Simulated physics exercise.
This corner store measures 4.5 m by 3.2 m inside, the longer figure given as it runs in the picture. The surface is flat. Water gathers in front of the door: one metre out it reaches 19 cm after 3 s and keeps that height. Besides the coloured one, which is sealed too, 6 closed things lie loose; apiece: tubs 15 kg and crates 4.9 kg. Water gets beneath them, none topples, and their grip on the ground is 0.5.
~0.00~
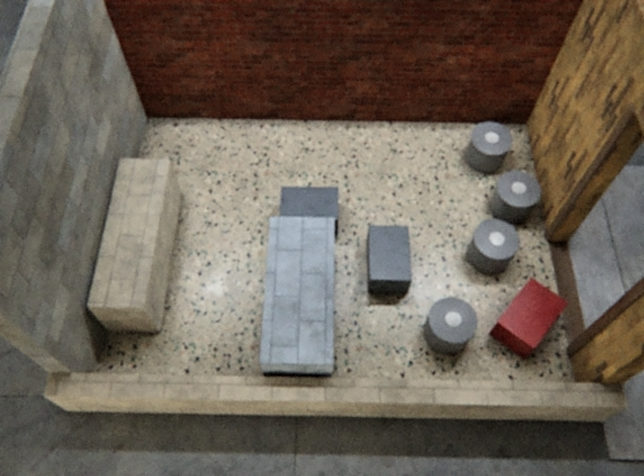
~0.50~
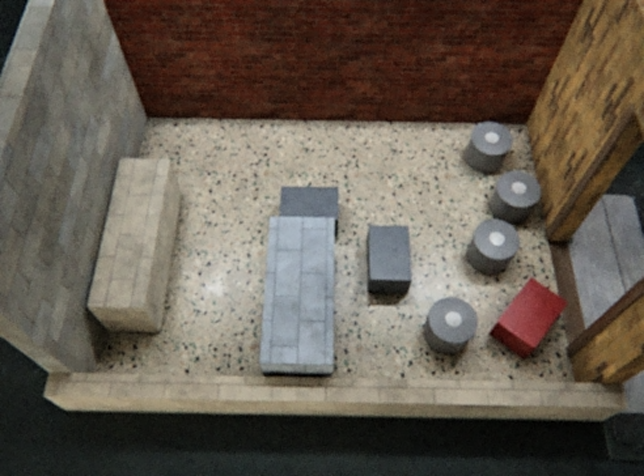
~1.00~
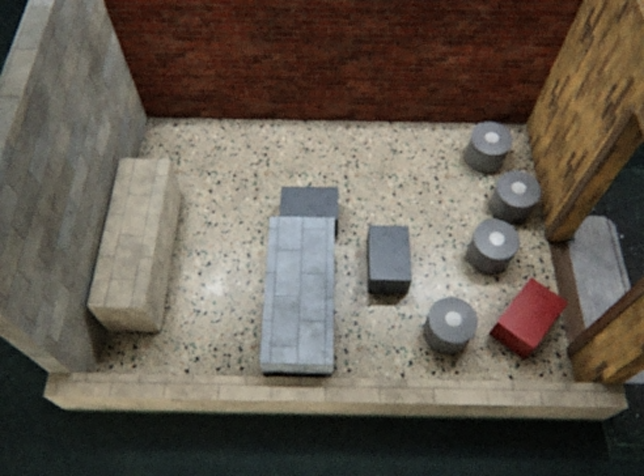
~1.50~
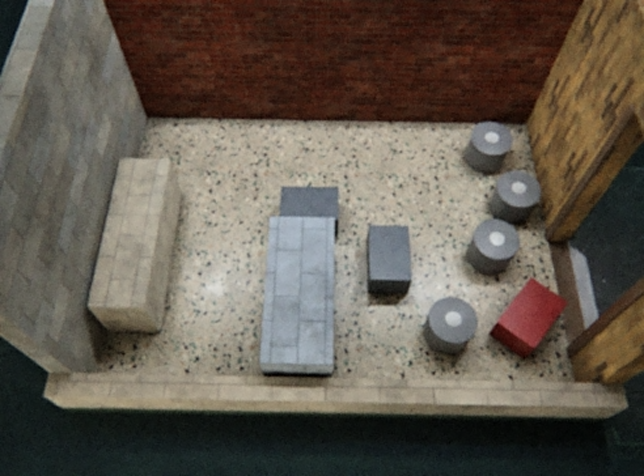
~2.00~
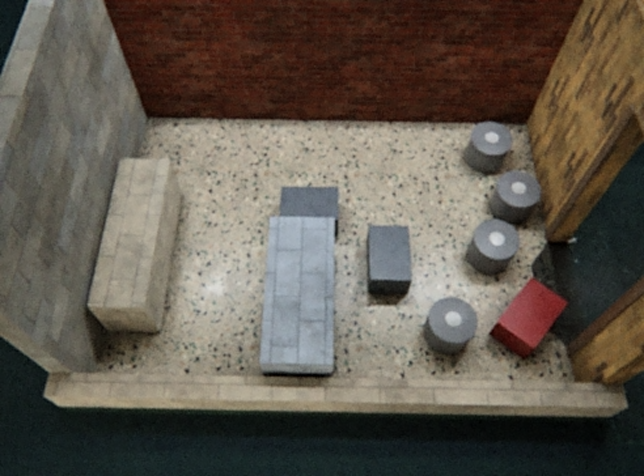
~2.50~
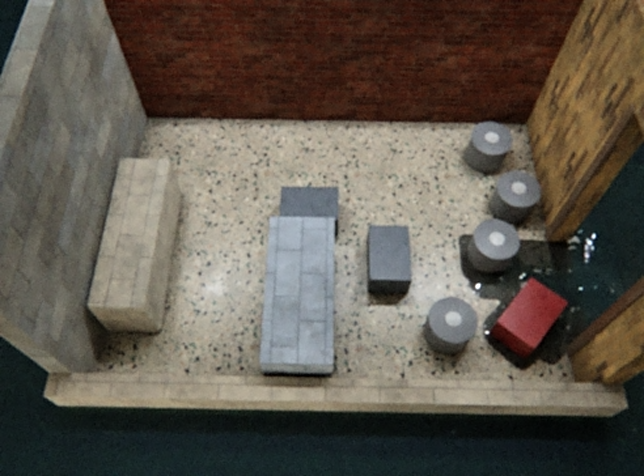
Dark water rises around a small walled room with a speckled floor, seen from high above by a camera that stays still. Four grey tubs and a red crate stand at the right near a doorway, with two dark grey crates and long pale and grey blocks further left. The water covers the step outside, then slips through the doorway and spreads around the unmoving red crate.
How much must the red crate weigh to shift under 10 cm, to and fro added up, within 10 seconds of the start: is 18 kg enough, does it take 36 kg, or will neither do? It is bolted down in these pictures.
I expect that neither weight holds it.
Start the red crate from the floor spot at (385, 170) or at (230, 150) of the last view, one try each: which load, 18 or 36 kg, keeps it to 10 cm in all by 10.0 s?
In turn: Only the larger holds; it takes the larger.
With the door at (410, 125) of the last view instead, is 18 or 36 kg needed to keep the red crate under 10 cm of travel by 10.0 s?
In that case neither weight holds it.
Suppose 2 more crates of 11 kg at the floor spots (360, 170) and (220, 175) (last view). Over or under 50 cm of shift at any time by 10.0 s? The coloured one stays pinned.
In turn: Over, short of it.
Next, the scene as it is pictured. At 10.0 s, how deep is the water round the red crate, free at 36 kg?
About 11 cm.
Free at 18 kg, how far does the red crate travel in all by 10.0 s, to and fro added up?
Some 200 cm in all.
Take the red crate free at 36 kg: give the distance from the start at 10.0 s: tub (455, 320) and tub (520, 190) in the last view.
In turn: 50 cm, 5 cm.
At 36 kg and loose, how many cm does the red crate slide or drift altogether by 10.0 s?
Some 40 cm in all.
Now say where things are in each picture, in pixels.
The first picture shows the red crate at (533, 312) rests on the ground; water covers 0.0 m2; 0 of 7 have shifted.
The second picture shows the red crate at (533, 312) rests on the ground; water covers 0.0 m2; 0 of 7 have shifted.
The third picture shows the red crate at (533, 312) rests on the ground; water covers 0.0 m2; 0 of 7 have shifted.
The fourth picture shows the red crate at (533, 312), on the bottom; water covers 0.0 m2; 0 of 7 have shifted.
The fifth picture shows the red crate at (533, 312), on the bottom; water covers 0.1 m2; 0 of 7 have shifted.
The sixth picture shows the red crate at (533, 312), on the bottom; water covers 0.4 m2; 0 of 7 have shifted.
After 3.5 s the red crate would be 32 cm from its start with 18 kg and 1 cm from its start with 36 kg; 8 cm of water round it then.
After 4.5 s the red crate would be 70 cm from its start with 18 kg and 21 cm from its start with 36 kg; 8 cm of water round it then.
After 7.0 s the red crate would be 104 cm from its start with 18 kg and 24 cm from its start with 36 kg; 9 cm of water round it then.
After 10.0 s the red crate would be 137 cm from its start with 18 kg and 35 cm from its start with 36 kg; 11 cm of water round it then.
